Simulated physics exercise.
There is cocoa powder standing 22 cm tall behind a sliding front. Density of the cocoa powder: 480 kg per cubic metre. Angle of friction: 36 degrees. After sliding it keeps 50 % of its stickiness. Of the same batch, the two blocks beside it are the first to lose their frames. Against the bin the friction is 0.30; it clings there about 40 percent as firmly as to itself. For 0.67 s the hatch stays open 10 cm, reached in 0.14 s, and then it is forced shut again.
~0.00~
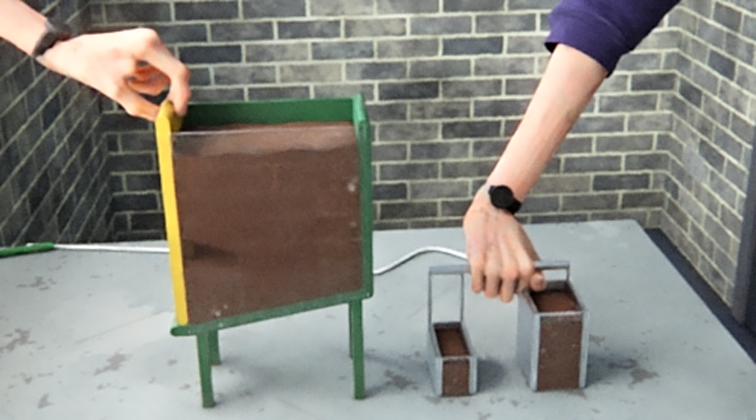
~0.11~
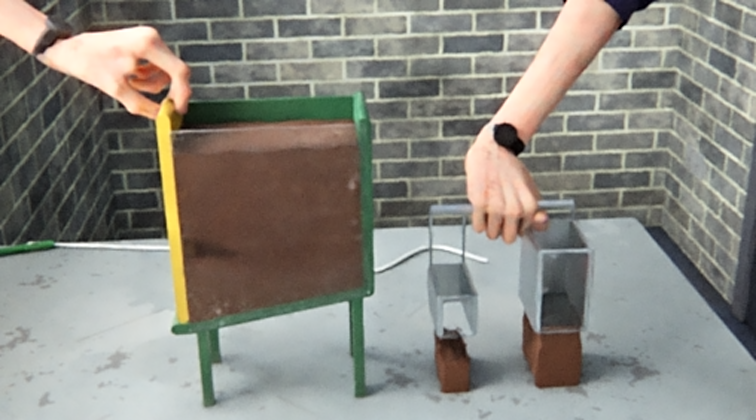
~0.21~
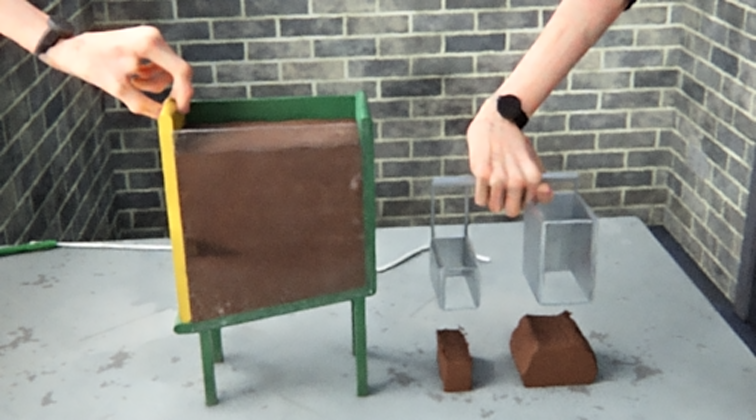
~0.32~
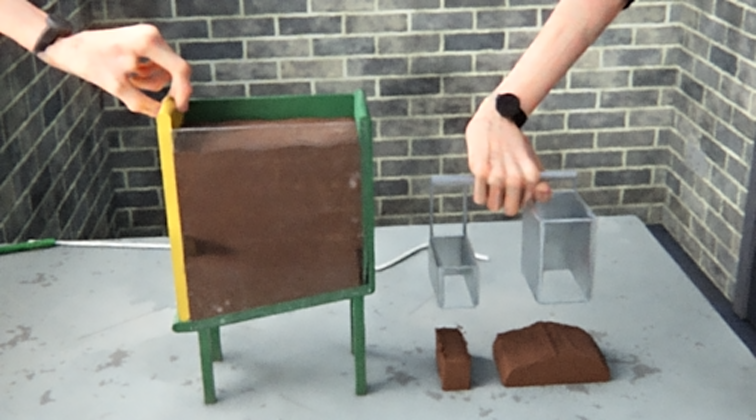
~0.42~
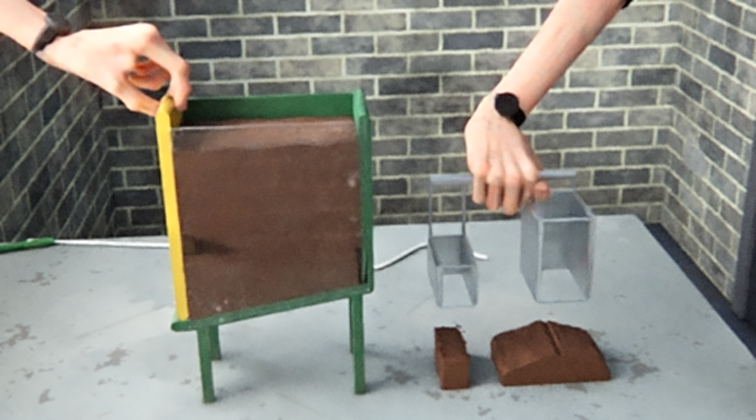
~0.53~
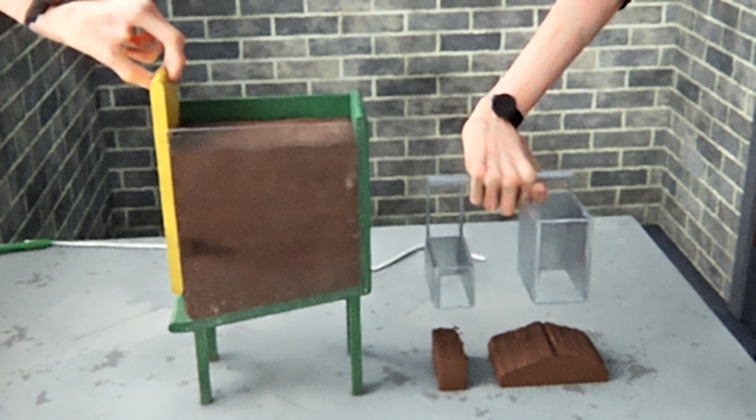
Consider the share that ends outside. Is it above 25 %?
Yes.
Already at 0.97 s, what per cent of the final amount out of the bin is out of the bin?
I'd say near 30 per cent.
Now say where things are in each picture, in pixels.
In the first picture, top of the hatch at (162, 123), not yet moved; highest point of the cocoa powder at (300, 151); test blocks 4.5 cm, 9.4 cm high (left to right).
In the second picture, top of the hatch at (162, 121), not yet moved; highest point of the cocoa powder at (301, 149); test blocks 4.5 cm, 8.9 cm high (left to right).
In the third picture, top of the hatch at (164, 121), not yet moved; highest point of the cocoa powder at (303, 148); test blocks 4.5 cm, 6.0 cm high (left to right).
In the fourth picture, top of the hatch at (163, 119), not yet moved; highest point of the cocoa powder at (301, 147); test blocks 4.5 cm, 4.5 cm high (left to right).
In the fifth picture, top of the hatch at (162, 118), not yet moved; highest point of the cocoa powder at (300, 146); test blocks 4.4 cm, 4.5 cm high (left to right).
In the sixth picture, top of the hatch at (156, 89), moved 3.4 cm; highest point of the cocoa powder at (265, 149); test blocks 4.4 cm, 4.5 cm high (left to right).
By 0.73 s, the hatch is 10 cm open and 1 % is out.
By 0.97 s, the hatch is 10 cm open and 13 % is out.
By 1.20 s, the hatch is 10 cm open and 24 % is out.
By 1.44 s, the hatch is 2.6 cm open and 37 % is out.
By 1.73 s, at the end, the hatch is shut and 37 % is out.
